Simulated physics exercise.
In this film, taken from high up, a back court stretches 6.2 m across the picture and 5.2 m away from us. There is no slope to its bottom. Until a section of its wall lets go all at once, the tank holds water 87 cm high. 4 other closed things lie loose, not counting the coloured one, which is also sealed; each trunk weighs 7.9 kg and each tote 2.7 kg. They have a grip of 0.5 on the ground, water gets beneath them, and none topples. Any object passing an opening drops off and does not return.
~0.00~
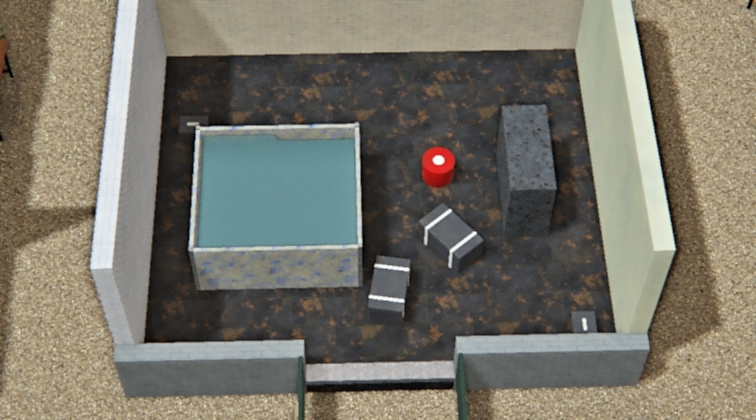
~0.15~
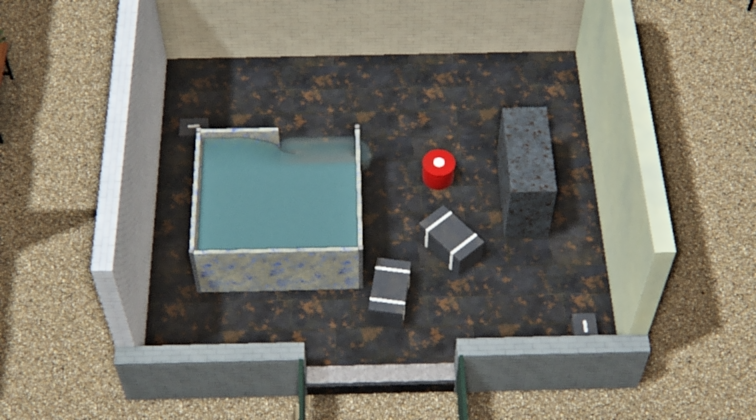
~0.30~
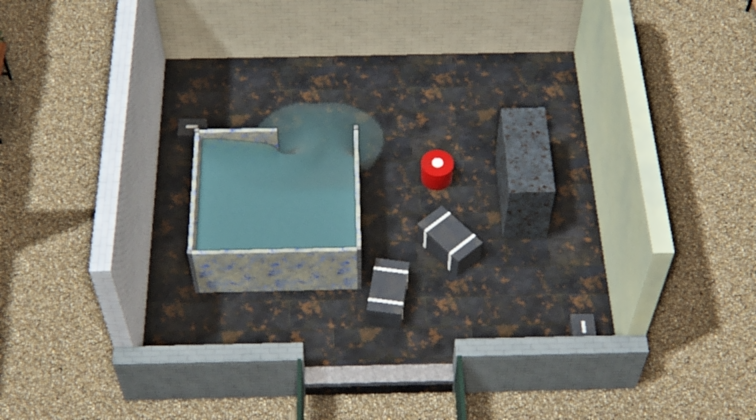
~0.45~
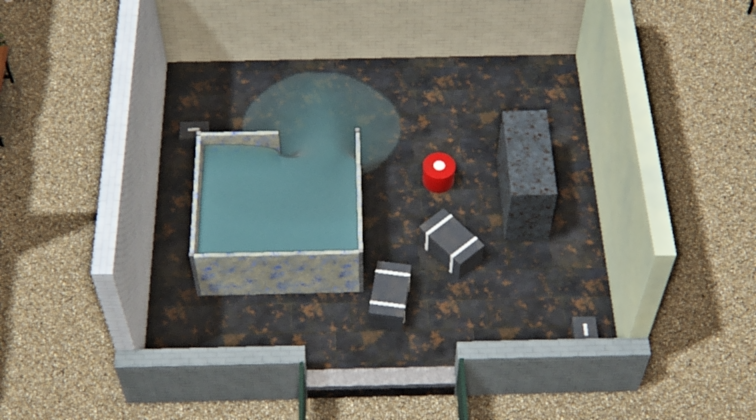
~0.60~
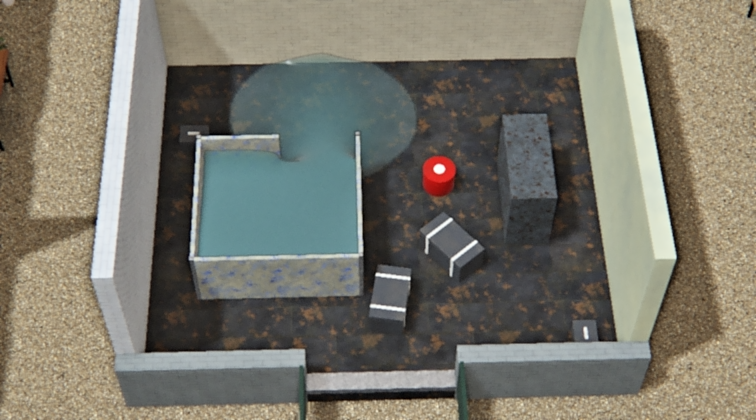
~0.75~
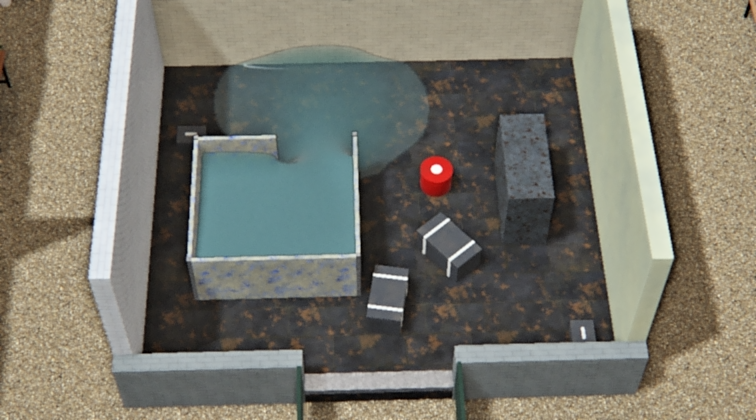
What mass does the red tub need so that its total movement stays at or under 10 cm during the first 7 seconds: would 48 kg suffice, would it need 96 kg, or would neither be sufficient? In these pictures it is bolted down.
48 kg suffices.
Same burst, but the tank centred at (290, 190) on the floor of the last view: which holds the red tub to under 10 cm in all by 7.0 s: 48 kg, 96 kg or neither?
In that case, simply put, the lighter one does it.
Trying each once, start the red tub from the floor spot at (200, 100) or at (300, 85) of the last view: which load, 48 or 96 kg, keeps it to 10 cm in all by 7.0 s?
First spot: Needs the heavier mass; second spot: Needs the heavier mass.
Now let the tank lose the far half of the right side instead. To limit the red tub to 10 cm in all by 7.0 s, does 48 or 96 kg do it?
So both picks fail.
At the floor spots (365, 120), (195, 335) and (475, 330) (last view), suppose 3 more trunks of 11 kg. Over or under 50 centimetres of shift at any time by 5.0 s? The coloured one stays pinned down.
Results, in sequence: Exceeded / exceeded / not exceeded.
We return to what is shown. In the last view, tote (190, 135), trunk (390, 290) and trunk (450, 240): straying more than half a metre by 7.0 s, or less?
In sequence the three objects are farther, farther and not as far.
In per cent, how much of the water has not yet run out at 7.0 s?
98 %.
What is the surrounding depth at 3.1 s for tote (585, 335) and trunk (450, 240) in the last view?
Depths: Near 0 cm, then near 0 cm.
After 1.4 s the red tub would be 0 cm from its start with 48 kg and 0 cm from its start with 96 kg; 0 cm of water round it then.
After 3.1 s the red tub would be 0 cm from its start with 48 kg and 0 cm from its start with 96 kg; 0 cm of water round it then.
After 4.9 s the red tub would be 0 cm from its start with 48 kg and 0 cm from its start with 96 kg; 3 cm of water round it then.
After 7.0 s the red tub would be 0 cm from its start with 48 kg and 0 cm from its start with 96 kg; 9 cm of water round it then.
